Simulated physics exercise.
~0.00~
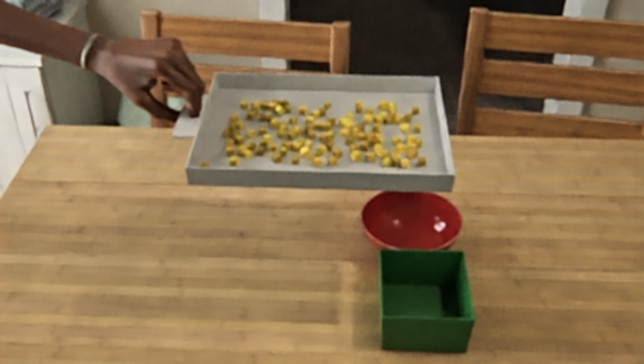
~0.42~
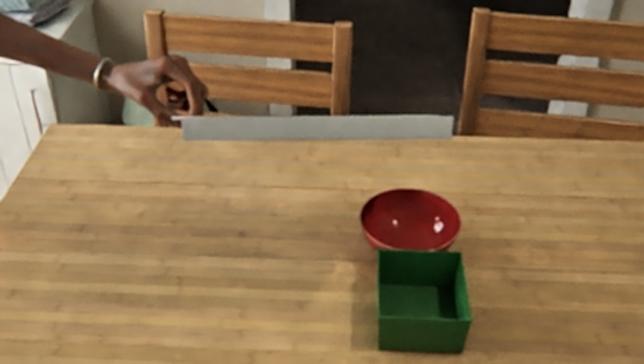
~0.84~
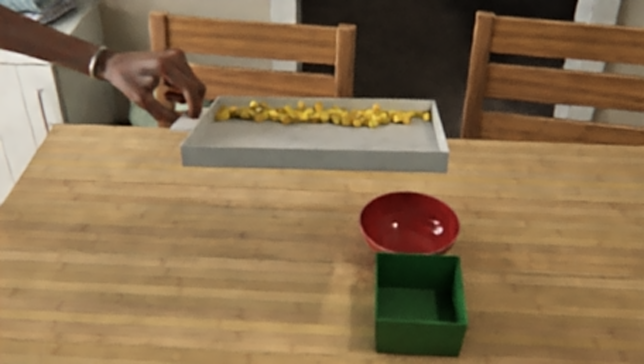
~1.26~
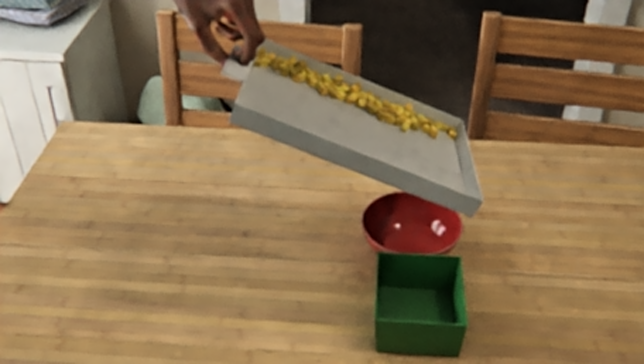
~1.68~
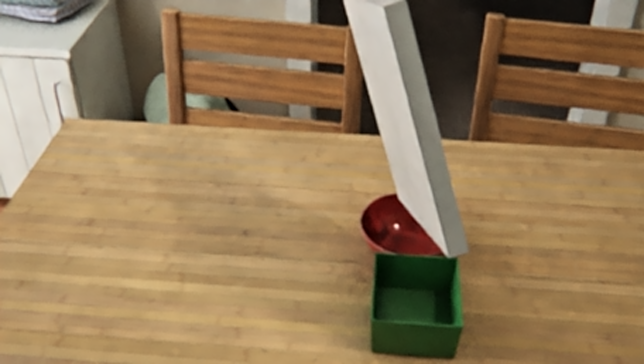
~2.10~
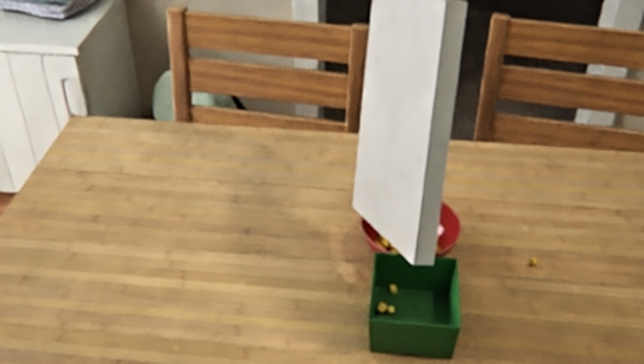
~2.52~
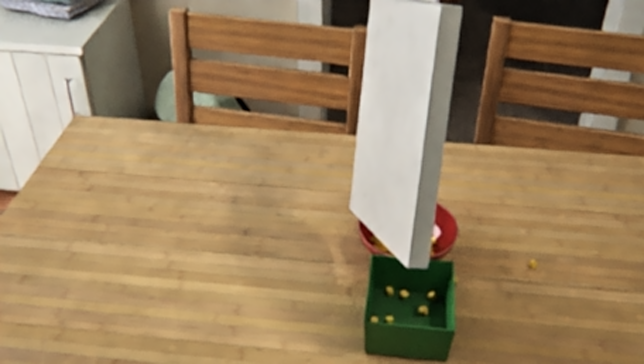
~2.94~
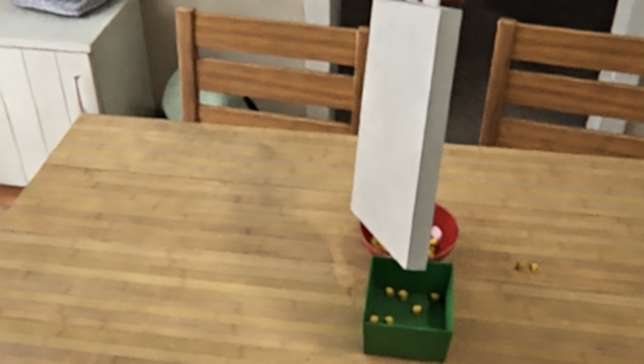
On a wooden table, a hand tips a tray, spilling yellow pieces mostly into a red bowl.
